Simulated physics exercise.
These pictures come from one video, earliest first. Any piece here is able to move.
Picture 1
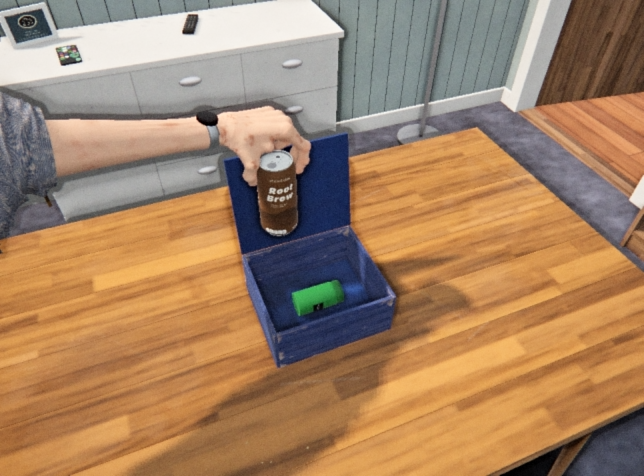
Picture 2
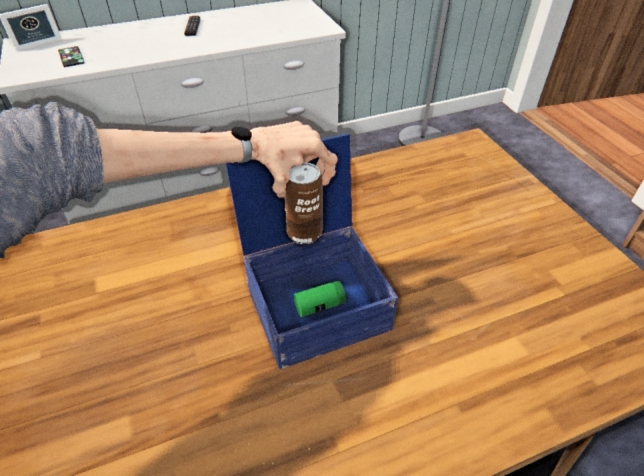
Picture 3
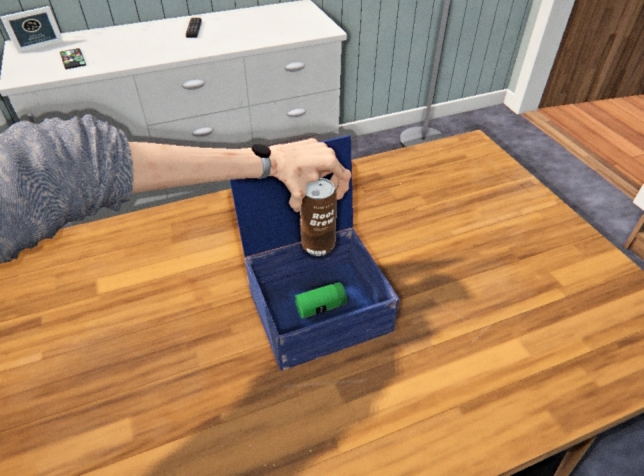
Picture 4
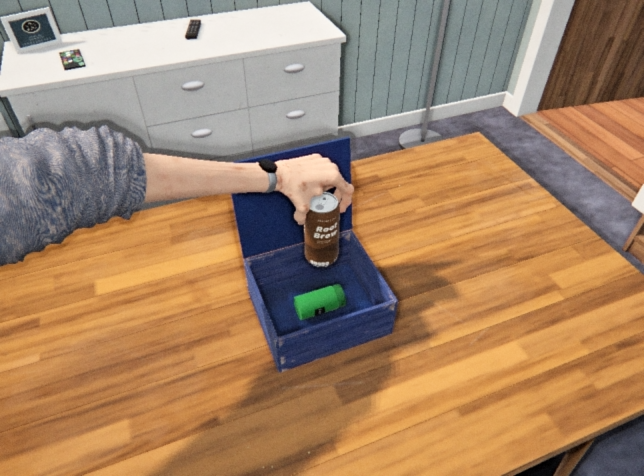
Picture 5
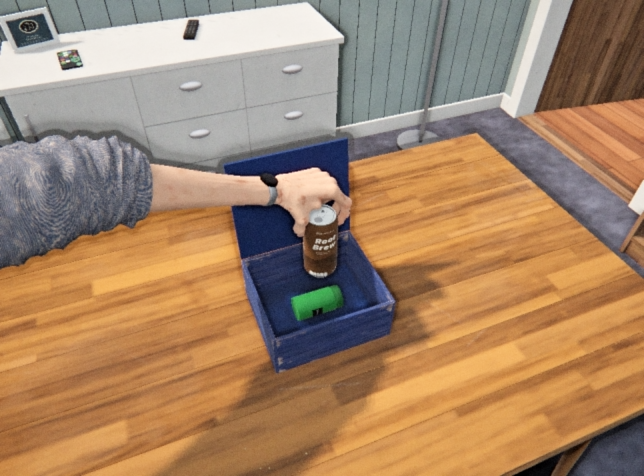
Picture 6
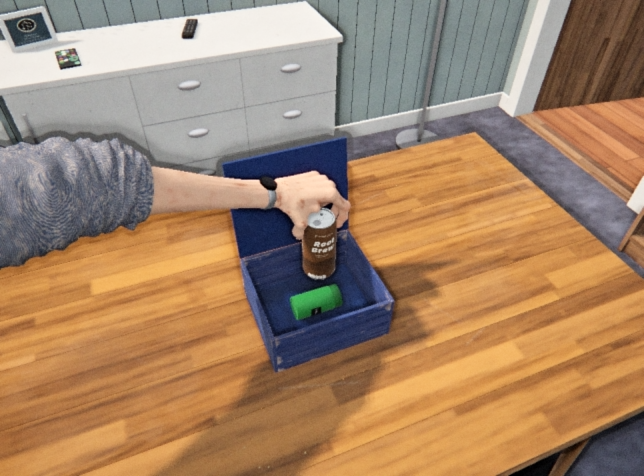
A brown can, gripped from above by a hand, moved down and slightly right into an open blue box on a wooden table, then stayed under the hand behind a green shaker lying inside.
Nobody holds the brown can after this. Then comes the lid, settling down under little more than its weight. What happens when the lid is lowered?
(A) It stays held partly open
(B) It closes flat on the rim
Answer: A.
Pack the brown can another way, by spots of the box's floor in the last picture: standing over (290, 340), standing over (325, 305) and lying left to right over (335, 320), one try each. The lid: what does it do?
Going through the three tries, the lid hangs open, then hangs open, then settles all the way.
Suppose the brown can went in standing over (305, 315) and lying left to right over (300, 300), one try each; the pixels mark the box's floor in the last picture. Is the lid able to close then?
The first attempt leaves the lid partly open, while the second leaves it fully closed.
Then, 1.20 s later than the last frame, lid 82° above the rim; brown can moved about its own width near (319, 261); green shaker moved about its own width.
Then, 2.20 s later than the last frame, lid 42° above the rim; brown can tilted by 23° near (325, 270); green shaker moved about its own width.
When it is over, lid 10° above the rim; lying over in the box, brown can; moved from the start, green shaker. End places, in pixels of the last picture, brown can near (333, 291).
